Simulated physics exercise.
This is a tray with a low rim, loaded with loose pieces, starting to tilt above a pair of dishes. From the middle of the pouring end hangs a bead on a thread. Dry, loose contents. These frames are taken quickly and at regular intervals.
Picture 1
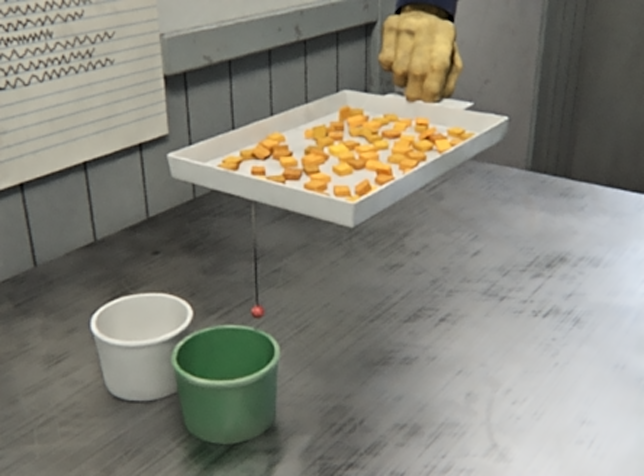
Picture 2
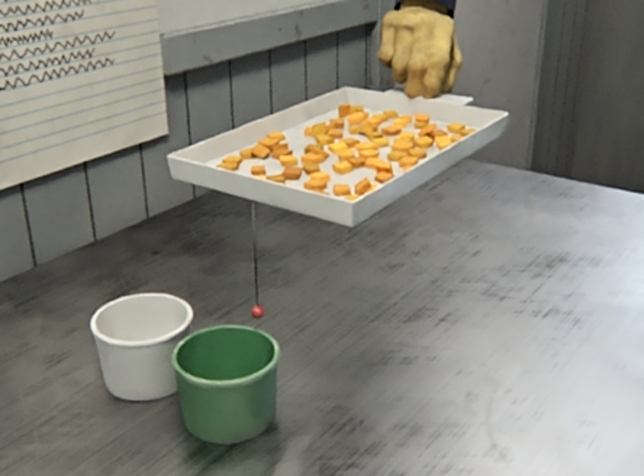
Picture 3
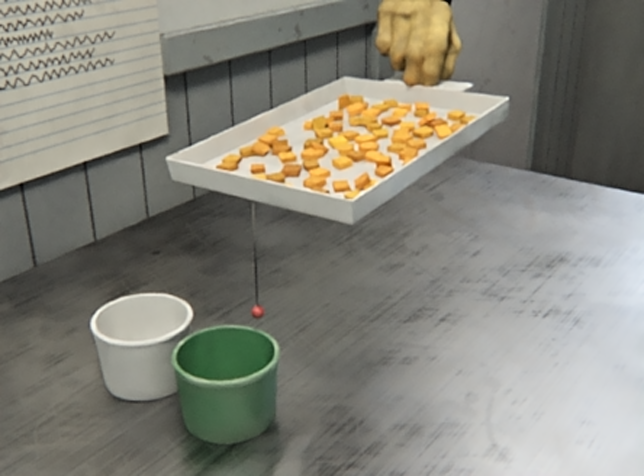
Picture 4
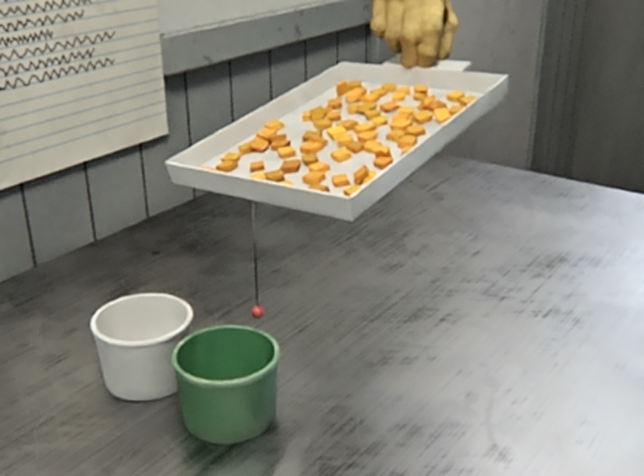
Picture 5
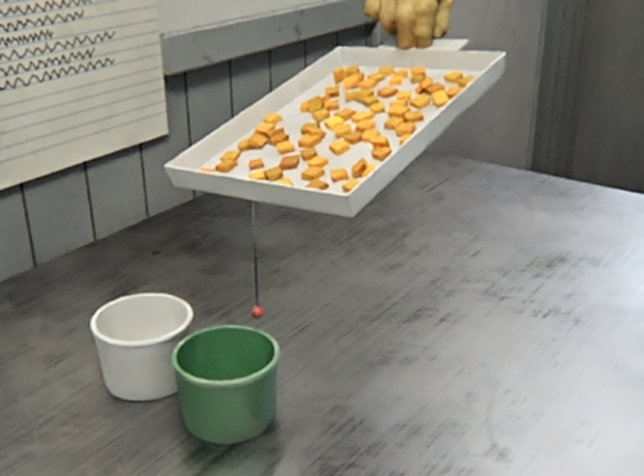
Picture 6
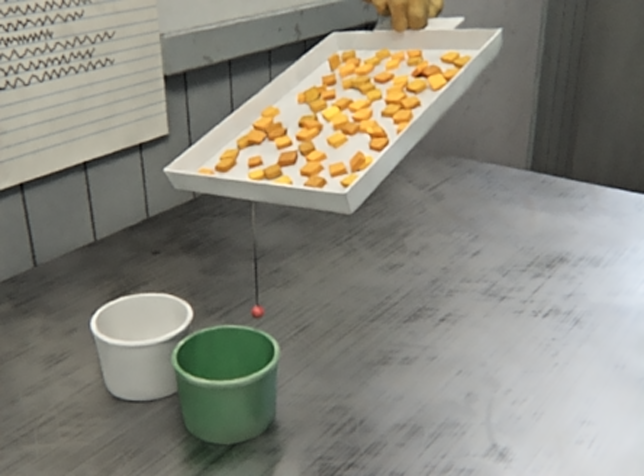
A white, low-rimmed tray scattered with small orange-brown crackers hangs over a scuffed grey tabletop, seen from slightly above by a still camera, against grey panelling with a lined sheet at left. Beneath it sit a white dish and a green dish to its right, beside a red bead on a thread. A tan-gloved hand steadily raises the tray's far end, tilting it toward the near left corner.
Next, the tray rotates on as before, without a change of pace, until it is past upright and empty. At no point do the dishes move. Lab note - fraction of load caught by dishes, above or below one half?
I expect most of the load to be saved.
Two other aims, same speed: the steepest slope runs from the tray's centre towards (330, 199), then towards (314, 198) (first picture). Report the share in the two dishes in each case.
Roughly 10 percent first and 30 percent second.
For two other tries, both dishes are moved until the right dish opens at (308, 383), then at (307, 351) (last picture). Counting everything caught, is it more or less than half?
First try: A minority; second try: A minority.
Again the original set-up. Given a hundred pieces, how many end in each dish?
Left 40 per cent, right 20 per cent.
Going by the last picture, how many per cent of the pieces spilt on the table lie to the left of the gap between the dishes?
I'd put it at around 30 per cent.
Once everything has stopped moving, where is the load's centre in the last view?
Around (166, 373).
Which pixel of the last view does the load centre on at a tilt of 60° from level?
Near (241, 130).
Soon after the last picture, tray tipped steeply; all on the tray.
A little later, tray tipped right over; most on the tray; a small part in the left dish; a small part outside both.
Later still, tray tipped past a quarter turn; about a quarter in the right dish; about half in the left dish; about a third outside both.
At rest, tray tipped past a quarter turn; about a quarter in the right dish; about half in the left dish; about a third outside both.
